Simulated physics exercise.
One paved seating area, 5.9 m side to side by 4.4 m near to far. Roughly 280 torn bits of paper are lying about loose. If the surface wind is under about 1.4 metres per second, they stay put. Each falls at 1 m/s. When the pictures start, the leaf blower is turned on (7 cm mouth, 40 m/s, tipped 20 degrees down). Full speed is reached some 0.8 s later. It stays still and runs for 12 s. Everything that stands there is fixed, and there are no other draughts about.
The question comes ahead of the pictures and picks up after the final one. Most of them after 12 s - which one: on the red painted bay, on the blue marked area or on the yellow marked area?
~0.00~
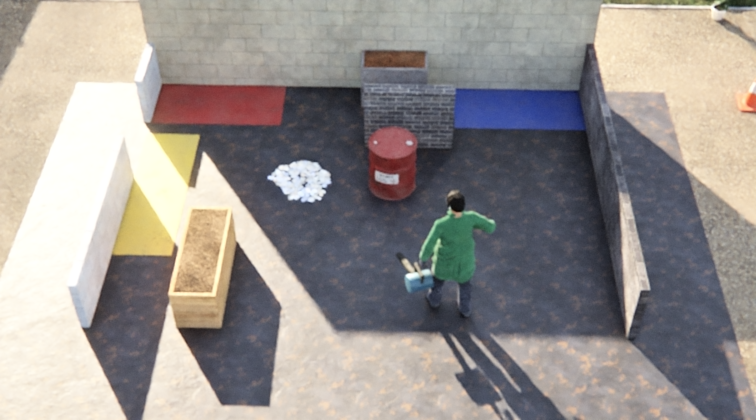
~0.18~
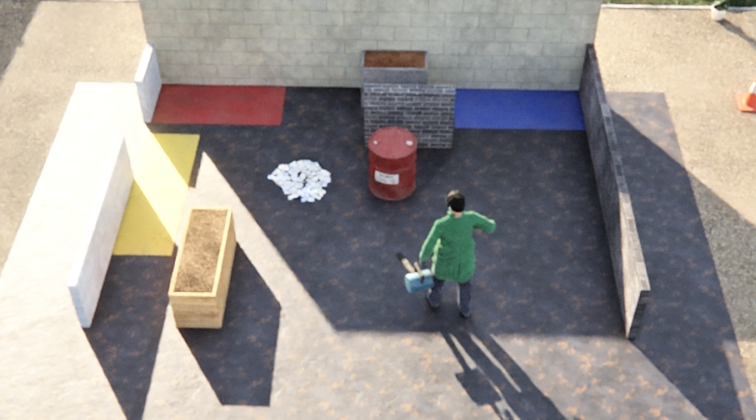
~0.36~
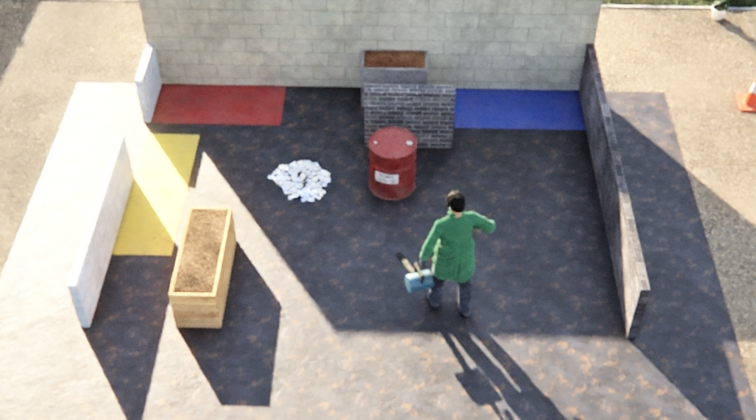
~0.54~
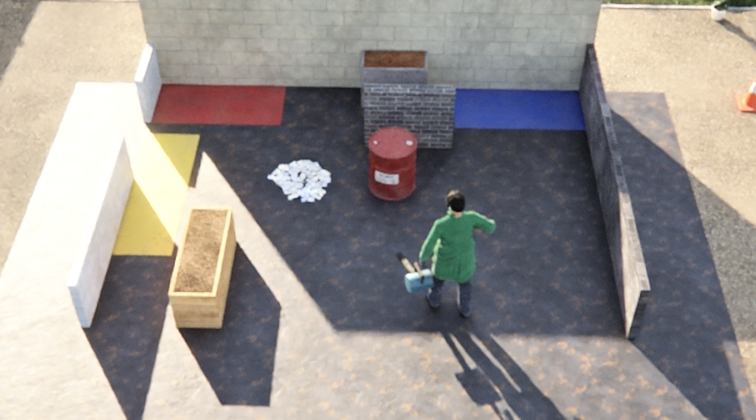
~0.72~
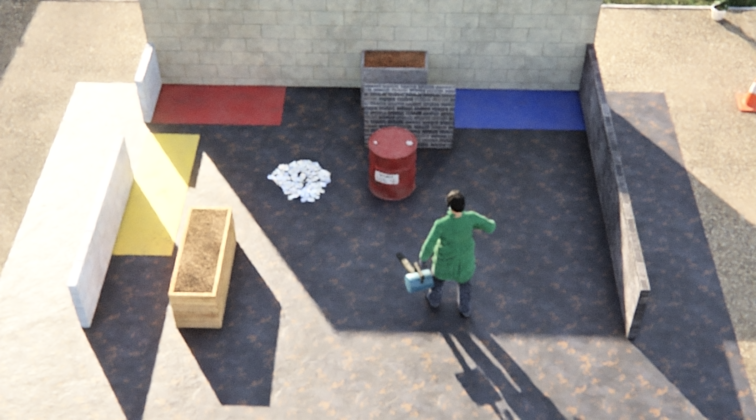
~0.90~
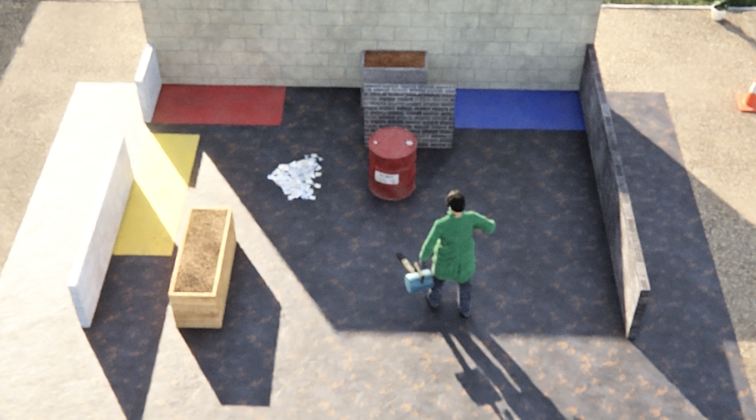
It is red that holds the most.
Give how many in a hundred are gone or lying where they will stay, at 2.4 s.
About 0 per cent.
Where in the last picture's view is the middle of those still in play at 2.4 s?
Around (241, 125).
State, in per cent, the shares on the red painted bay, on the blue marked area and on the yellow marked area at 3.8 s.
80 % red, 0 % blue, 1 % yellow.
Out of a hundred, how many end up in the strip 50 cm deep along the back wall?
Roughly 70 in a hundred.
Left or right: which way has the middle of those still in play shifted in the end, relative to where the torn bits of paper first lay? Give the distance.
It shifted leftwards by roughly 1.8 m.
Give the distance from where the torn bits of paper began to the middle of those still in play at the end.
Distance: Approx. 2.6 m.
After 2.4 s, 50 % are on the red painted bay, 0 % on the blue marked area and 0 % on the yellow marked area; the middle of those still in play is near (241, 125); 0 % have settled or left.
After 3.8 s, 76 % are on the red painted bay, 0 % on the blue marked area and 1 % on the yellow marked area; the middle of those still in play is near (205, 100); 18 % have settled or left.
After 6.6 s, 88 % are on the red painted bay, 0 % on the blue marked area and 4 % on the yellow marked area; the middle of those still in play is near (186, 92); 40 % have settled or left.
After 12.0 s, at the end, 91 % are on the red painted bay, 0 % on the blue marked area and 1 % on the yellow marked area; the middle of those still in play is near (177, 90).
